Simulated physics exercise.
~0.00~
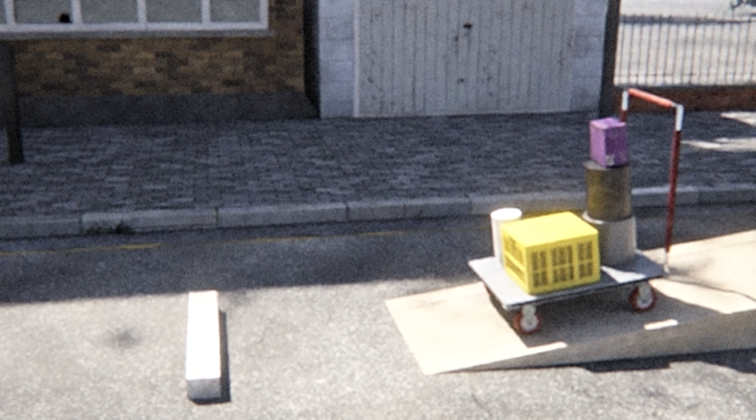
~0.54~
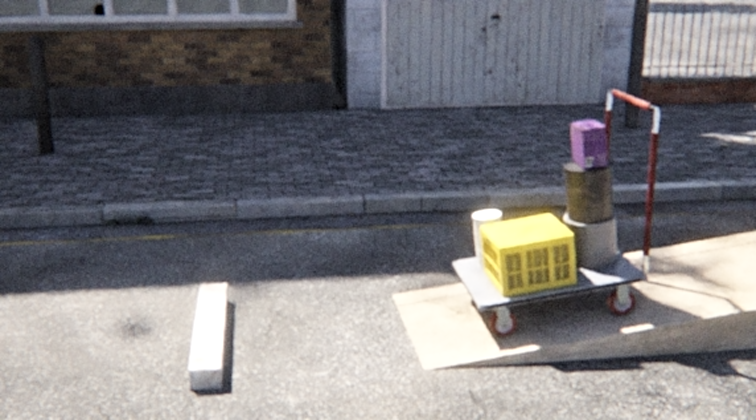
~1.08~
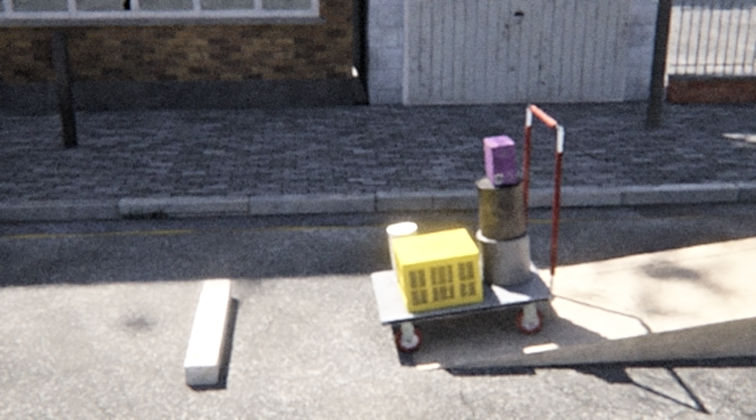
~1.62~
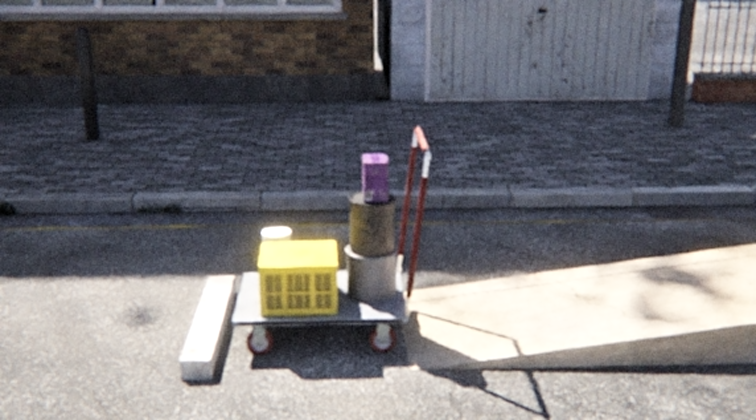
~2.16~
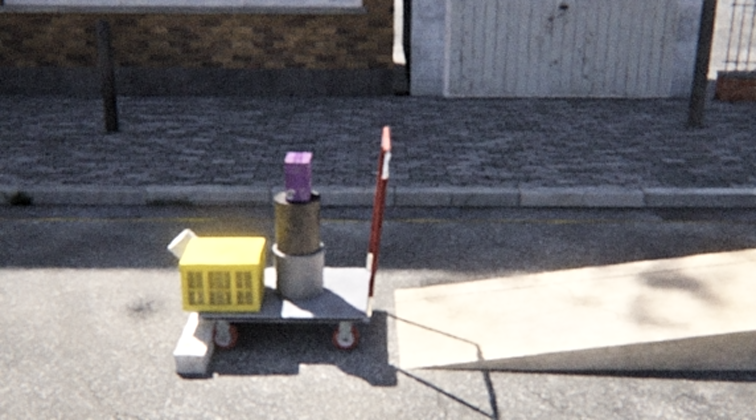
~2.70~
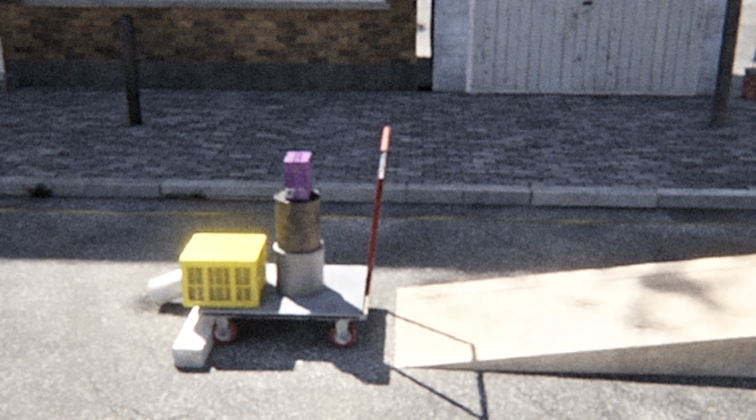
On a sunlit paved area beside a brick building, a flat trolley with a red handle stands on a pale ramp, carrying a yellow crate, a white canister and a purple box atop a black pail and a grey pail. It rolls down to the left, the load riding along with it. Leaving the ramp, it crosses the short flat stretch towards a low pale kerb. At the kerb it stops, and the white canister tips over the left side behind the crate. The canister ends on its side on the ground, while the crate and stack stay upright aboard.
